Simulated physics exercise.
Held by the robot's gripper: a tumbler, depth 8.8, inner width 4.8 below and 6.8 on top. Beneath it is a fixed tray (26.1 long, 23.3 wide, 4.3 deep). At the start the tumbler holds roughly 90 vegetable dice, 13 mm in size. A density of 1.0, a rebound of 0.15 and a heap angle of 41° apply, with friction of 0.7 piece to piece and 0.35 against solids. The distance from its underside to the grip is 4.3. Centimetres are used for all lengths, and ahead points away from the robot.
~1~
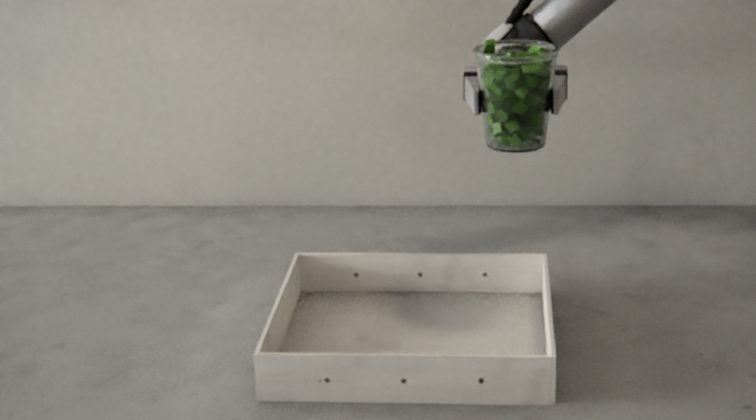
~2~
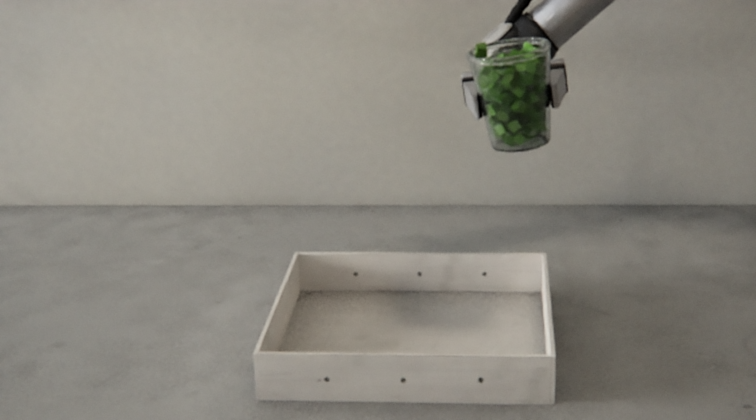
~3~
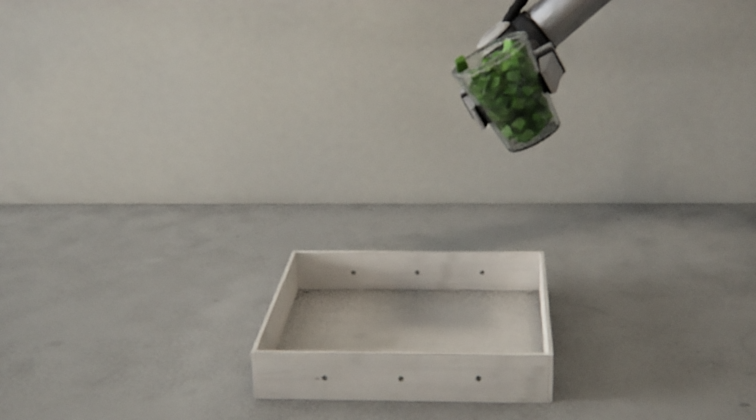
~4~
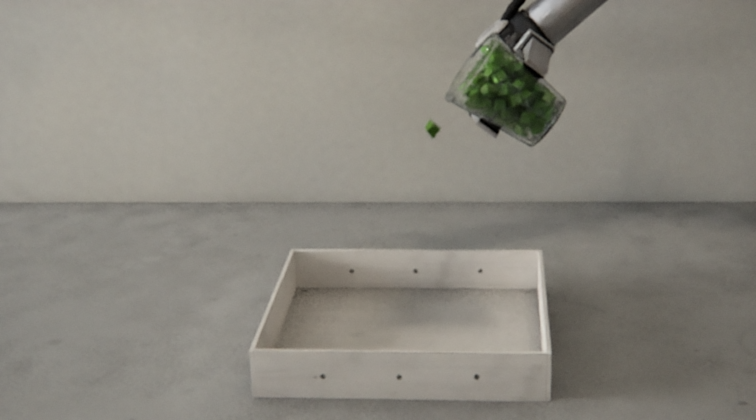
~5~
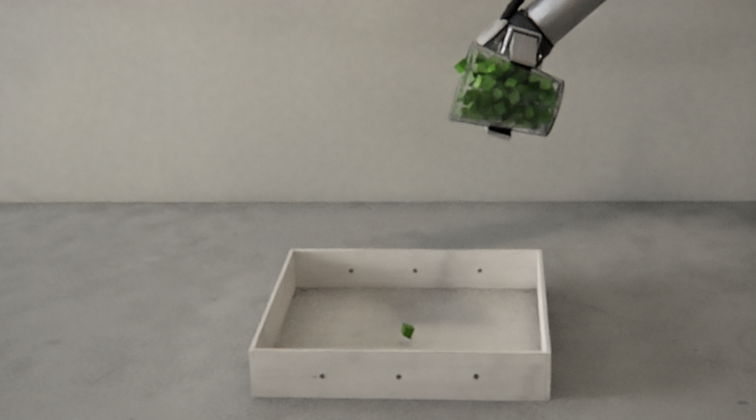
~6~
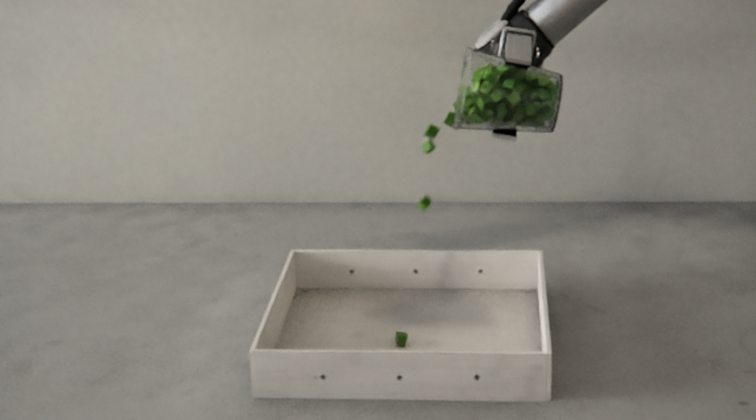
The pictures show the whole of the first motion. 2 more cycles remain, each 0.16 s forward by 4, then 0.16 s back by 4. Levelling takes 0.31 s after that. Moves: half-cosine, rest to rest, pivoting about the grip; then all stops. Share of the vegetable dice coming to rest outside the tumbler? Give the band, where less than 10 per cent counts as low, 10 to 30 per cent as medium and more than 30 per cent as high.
High.
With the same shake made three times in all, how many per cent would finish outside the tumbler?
About 65 per cent in that case.
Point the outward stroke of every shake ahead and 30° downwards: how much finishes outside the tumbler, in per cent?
Result: Approx. 35 %.
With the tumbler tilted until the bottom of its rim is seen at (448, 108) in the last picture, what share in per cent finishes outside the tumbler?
Around 15 per cent of it.
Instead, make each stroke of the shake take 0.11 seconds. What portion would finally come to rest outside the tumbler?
About 80 per cent, then.
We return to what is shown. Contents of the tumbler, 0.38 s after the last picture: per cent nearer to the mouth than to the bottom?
I'd say close to 55 per cent.
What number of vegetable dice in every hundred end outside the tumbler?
Estimate: Near 50 %.
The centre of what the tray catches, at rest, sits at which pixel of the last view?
Estimated centre at around (384, 329).
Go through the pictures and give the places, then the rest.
The first picture shows tumbler middle at (516, 99), level; upper third of the load around (515, 68), from x 490 to 545, top at y 45; 86 in the tumbler.
The second picture shows tumbler middle at (515, 98), tilted 8° forward; upper third of the load around (514, 69), from x 480 to 540, top at y 50.
The third picture shows tumbler middle at (512, 97), tilted 28° forward; upper third of the load around (508, 69), from x 460 to 545, top at y 45.
The fourth picture shows tumbler middle at (510, 95), tilted 52° forward; upper third of the load around (495, 74), from x 430 to 545, top at y 50; 85 in the tumbler, 1 in flight or on a rim.
The fifth picture shows tumbler middle at (510, 95), tilted 72° forward; upper third of the load around (495, 78), from x 405 to 550, top at y 60; 85 in the tumbler, 1 in the tray.
The sixth picture shows tumbler middle at (510, 96), tilted 80° forward; upper third of the load around (501, 83), from x 400 to 550, top at y 70; 82 in the tumbler, 1 in the tray, 3 in flight or on a rim.
Then, 0.38 s later, tilted 80° forward, highest piece 26 above the table; 56 in the tumbler, 20 in the tray, 10 in flight or on a rim.
Then, 0.76 s later, tilted 54° forward, highest piece 26 above the table; 43 in the tumbler, 41 in the tray, 2 in flight or on a rim.
Then, 1.15 s later, level, highest piece 27 above the table; 44 in the tray, 42 in the tumbler.
Then, 2.20 s later, level, highest piece 27 above the table; 44 in the tray, 42 in the tumbler.
At rest, 44 in the tray, 42 in the tumbler. That is 51 % outside the tumbler.
